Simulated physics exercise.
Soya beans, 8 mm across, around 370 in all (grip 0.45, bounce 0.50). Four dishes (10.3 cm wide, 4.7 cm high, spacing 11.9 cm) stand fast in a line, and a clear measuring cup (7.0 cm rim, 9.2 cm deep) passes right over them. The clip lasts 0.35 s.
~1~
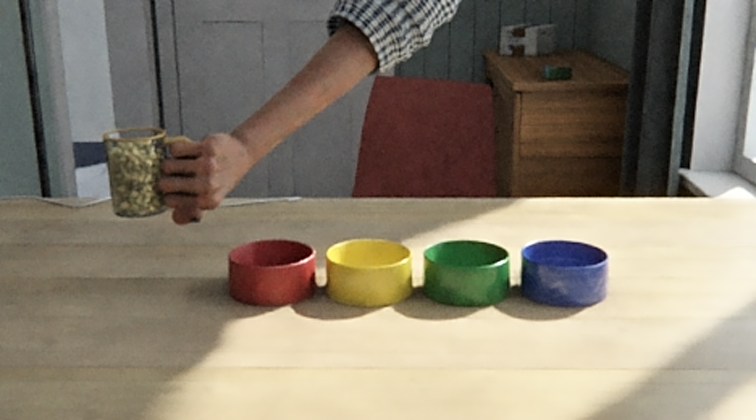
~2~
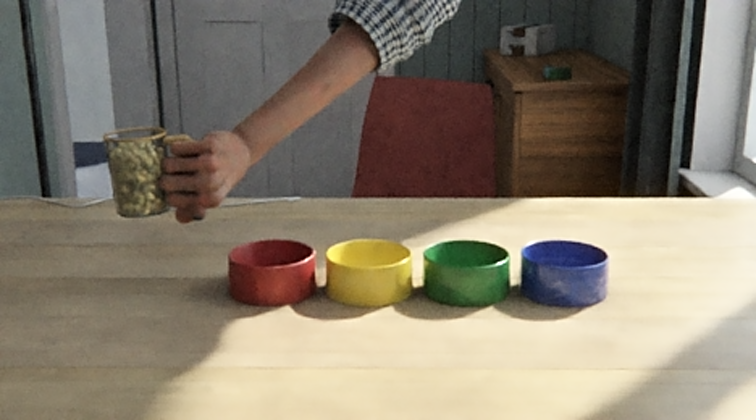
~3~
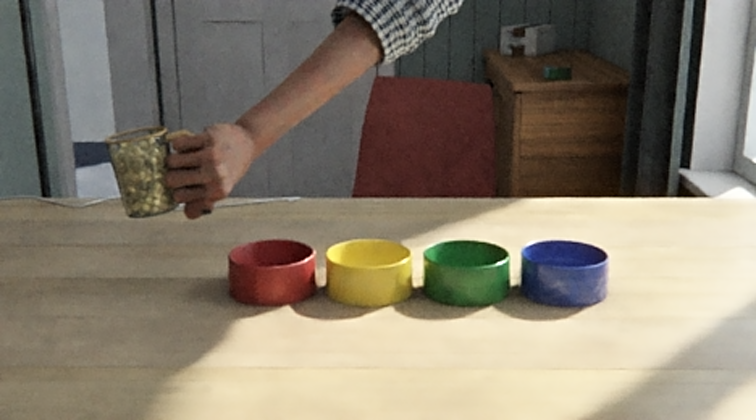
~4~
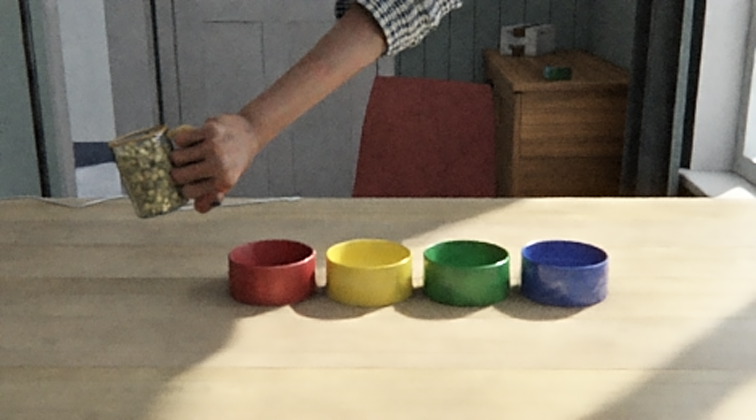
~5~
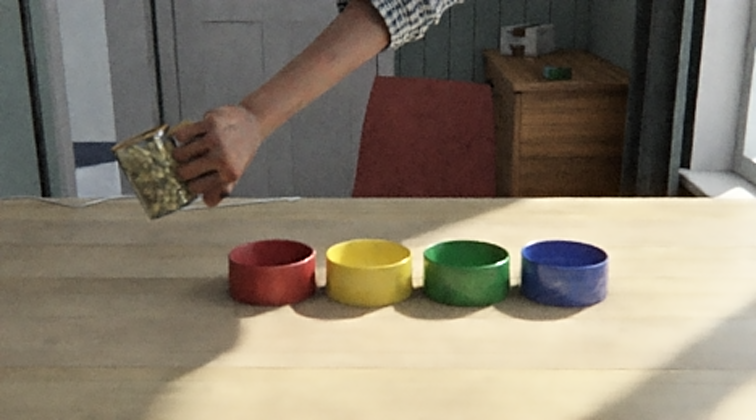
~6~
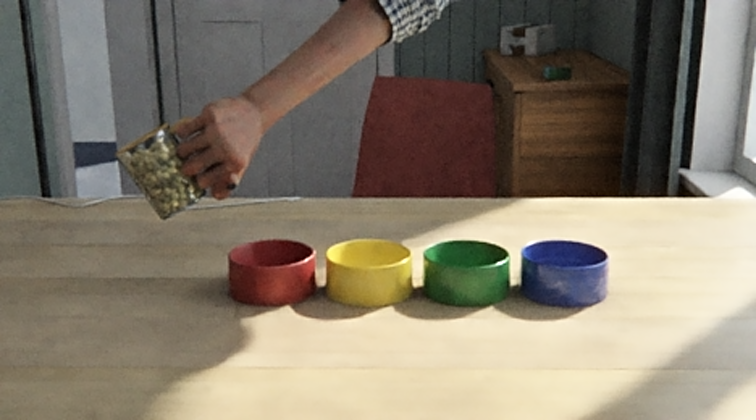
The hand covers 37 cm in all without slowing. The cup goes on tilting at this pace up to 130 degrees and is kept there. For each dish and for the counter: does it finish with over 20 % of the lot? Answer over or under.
Red under, blue under, green under, yellow under, counter over.
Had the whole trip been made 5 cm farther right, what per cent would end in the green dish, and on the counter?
Then: Green 0, counter 20.
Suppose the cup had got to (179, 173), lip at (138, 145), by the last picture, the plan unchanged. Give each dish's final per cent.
Red 0; blue 0; green 0; yellow 80.
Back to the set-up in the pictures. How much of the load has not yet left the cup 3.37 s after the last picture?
About 0 per cent.
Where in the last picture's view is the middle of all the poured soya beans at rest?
Near (182, 286).
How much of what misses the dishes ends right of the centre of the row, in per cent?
Roughly 0 per cent.
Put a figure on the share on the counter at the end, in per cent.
Some 90 per cent.
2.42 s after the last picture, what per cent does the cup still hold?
Roughly 0 per cent.
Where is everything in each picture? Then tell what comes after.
Cup at (138, 173), tilt 0 degrees, lip at (105, 135), moved 0.0 cm; middle of the pieces at (138, 180); red dish at (272, 253); yellow dish at (369, 254); green dish at (467, 254); blue dish at (565, 254), in the first frame.
Cup at (139, 173), tilt 2 degrees, lip at (106, 136), moved 0.2 cm; middle of the pieces at (140, 180), in the second frame.
Cup at (145, 173), tilt 8 degrees, lip at (108, 139), moved 0.8 cm; middle of the pieces at (146, 180), in the third frame.
Cup at (151, 173), tilt 15 degrees, lip at (110, 143), moved 1.6 cm; middle of the pieces at (153, 180), in the fourth frame.
Cup at (157, 173), tilt 22 degrees, lip at (114, 148), moved 2.3 cm; middle of the pieces at (160, 179), in the fifth frame.
Cup at (163, 173), tilt 29 degrees, lip at (118, 153), moved 3.1 cm; middle of the pieces at (167, 179); red dish at (272, 253); yellow dish at (369, 254); green dish at (467, 254); blue dish at (565, 254), in the sixth frame.
Then, 1.45 s after the last picture, tilt 130 degrees; cup holds 0 %, red 10 %.
Then, 2.42 s after the last picture, tilt 130 degrees; cup holds 0 %, red 10 %.
Then, 3.37 s after the last picture, tilt 130 degrees; cup holds 0 %, red 10 %.
In the end, red 10 %, blue 0 %, green 0 %, yellow 0 %, counter 90 %.
